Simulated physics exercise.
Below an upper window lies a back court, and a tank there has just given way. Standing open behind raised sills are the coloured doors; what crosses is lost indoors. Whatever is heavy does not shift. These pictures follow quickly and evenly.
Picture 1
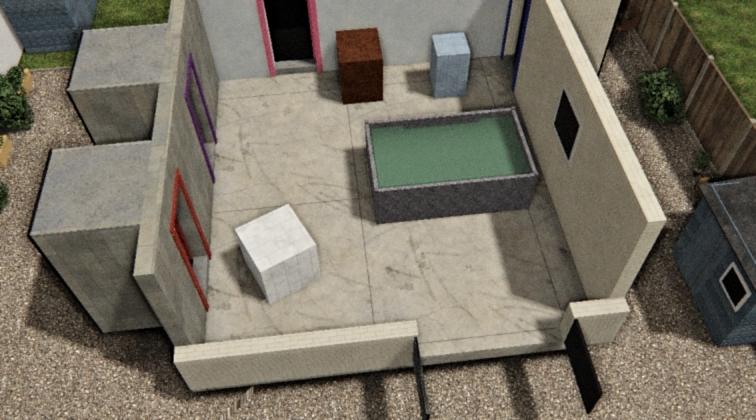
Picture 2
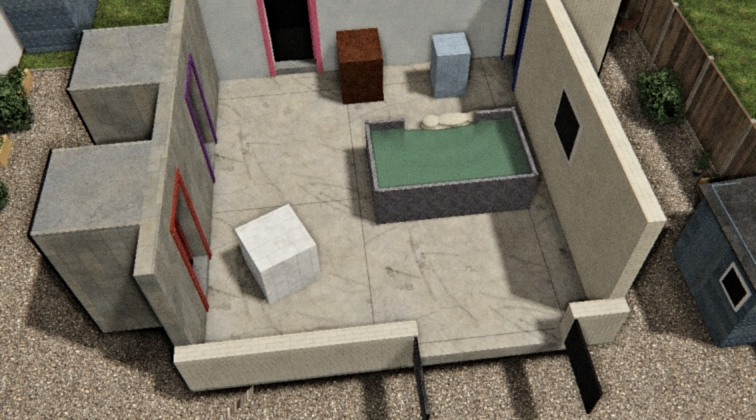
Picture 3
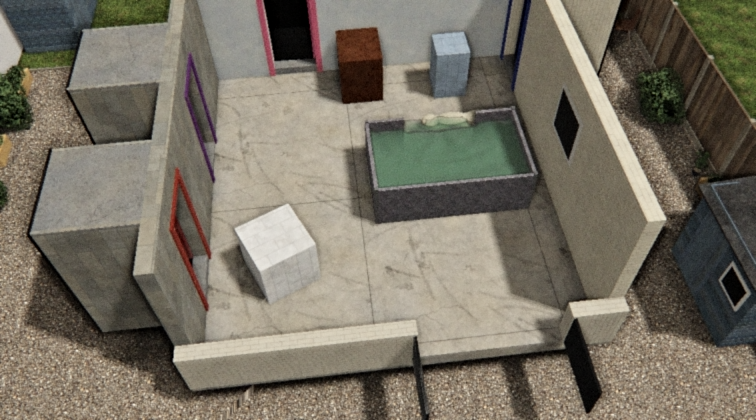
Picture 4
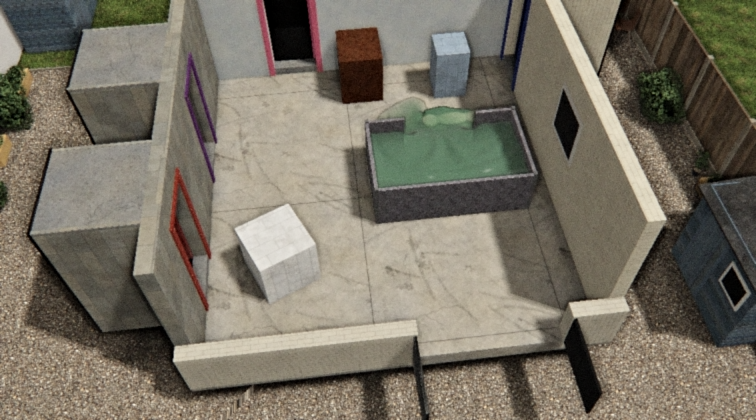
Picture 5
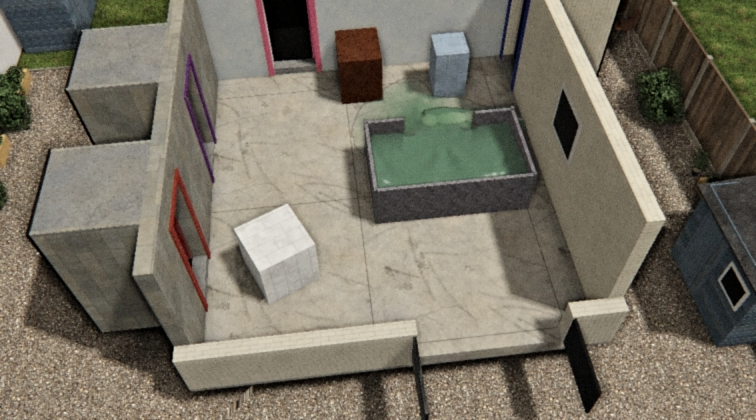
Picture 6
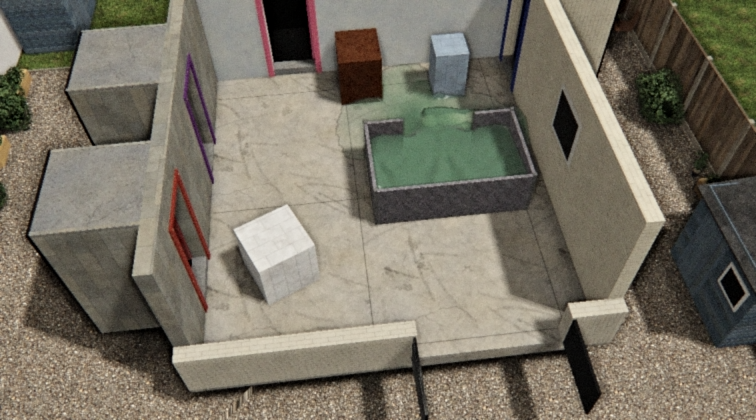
The clip shows a walled court seen from above, where a tank of green water sits still, then breaks open on its far side, and water pours out and spreads across the pale floor near the brown and blue blocks.
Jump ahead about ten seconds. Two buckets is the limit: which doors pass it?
In the end the blue door will most likely go past the limit, the red door will most likely keep inside the limit, the purple door will most likely go past the limit, the pink door will most likely keep inside the limit.
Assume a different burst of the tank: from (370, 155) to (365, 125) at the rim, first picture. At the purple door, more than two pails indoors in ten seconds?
At the purple door, the inflow beats the threshold.
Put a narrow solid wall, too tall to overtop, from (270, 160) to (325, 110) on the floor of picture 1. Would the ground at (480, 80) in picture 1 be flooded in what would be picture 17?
That spot would be inundated.
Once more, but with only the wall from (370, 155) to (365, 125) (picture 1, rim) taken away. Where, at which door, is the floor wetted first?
That one is the one in purple.
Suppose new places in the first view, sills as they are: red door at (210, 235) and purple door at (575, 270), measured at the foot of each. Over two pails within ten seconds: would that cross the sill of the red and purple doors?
Then: The red one keeps below it; the purple one keeps below it.
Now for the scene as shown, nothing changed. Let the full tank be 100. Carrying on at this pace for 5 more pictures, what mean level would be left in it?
I make it 60 per cent.
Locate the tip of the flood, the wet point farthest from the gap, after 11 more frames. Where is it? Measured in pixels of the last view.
I'd say around (218, 84).
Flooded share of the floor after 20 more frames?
That comes to about 50 per cent.
A moment on, water covers 30 % of the floor; the blue door wet at the sill, nothing in, the red door not reached, the purple door not reached, the pink door wet at the sill, nothing in.
Next, water covers 45 % of the floor; the blue door under two buckets in, the red door not reached, the purple door not reached, the pink door wet at the sill, nothing in.
Then, water covers 50 % of the floor; the blue door far over two buckets in, the red door not reached, the purple door over two buckets in, the pink door wet at the sill, nothing in.
Later, water covers 75 % of the floor; the blue door far over two buckets in, the red door wet at the sill, nothing in, the purple door far over two buckets in, the pink door wet at the sill, nothing in.
In the end, water covers 95 % of the floor; the blue door far over two buckets in, the red door wet at the sill, nothing in, the purple door far over two buckets in, the pink door wet at the sill, nothing in.
